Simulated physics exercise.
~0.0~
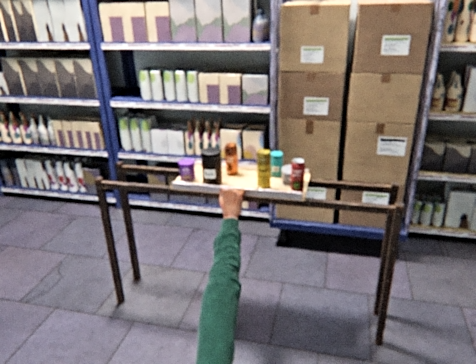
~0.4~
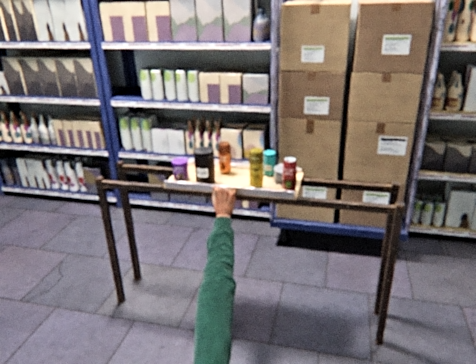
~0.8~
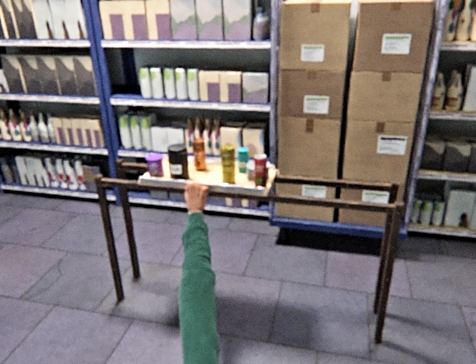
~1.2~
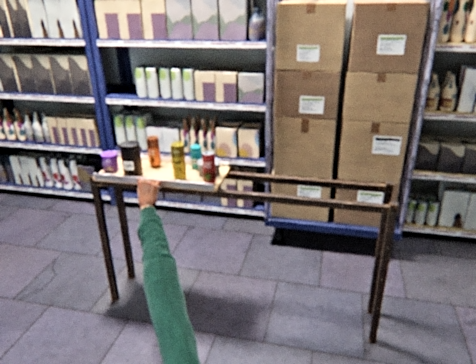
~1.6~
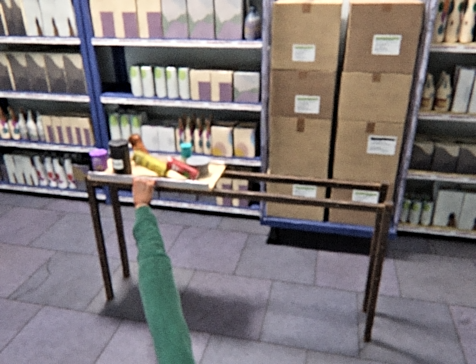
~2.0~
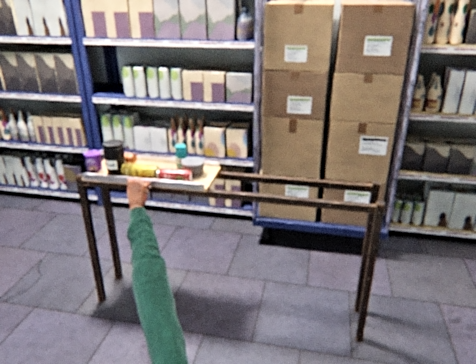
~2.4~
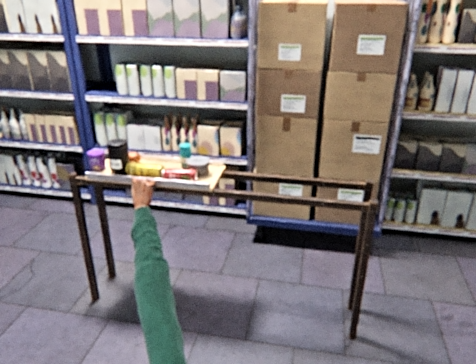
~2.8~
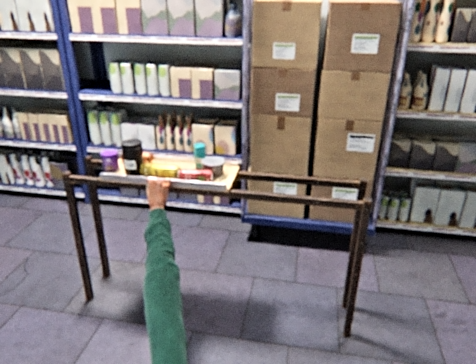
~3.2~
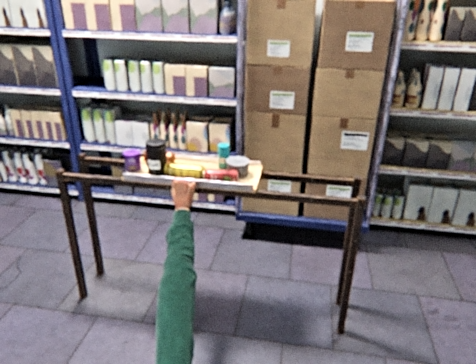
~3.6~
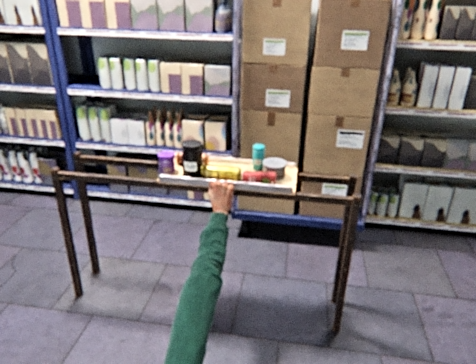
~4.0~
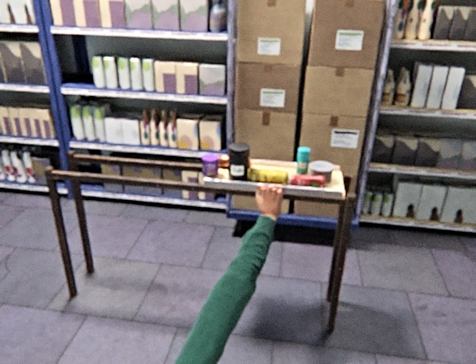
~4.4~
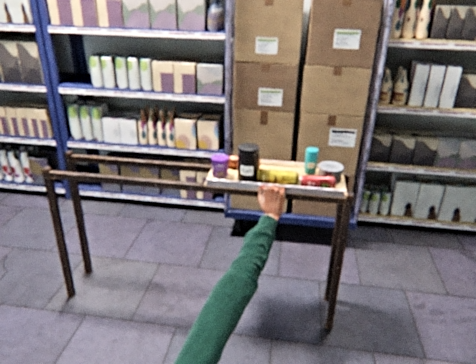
In a store aisle with grey floor tiles, seen from the front and slightly above, shelves of boxes and bottles and stacked brown cartons stand behind a dark rack. A green-sleeved arm holds a pale tray on its rails, carrying a purple tin, a black jar, orange, yellow and red cans, a turquoise shaker and a grey tub. The hand moves the tray left, and near the left end the orange, yellow and red cans topple. It then carries the tray back to the right end, where the three cans lie on their sides and the others remain upright.
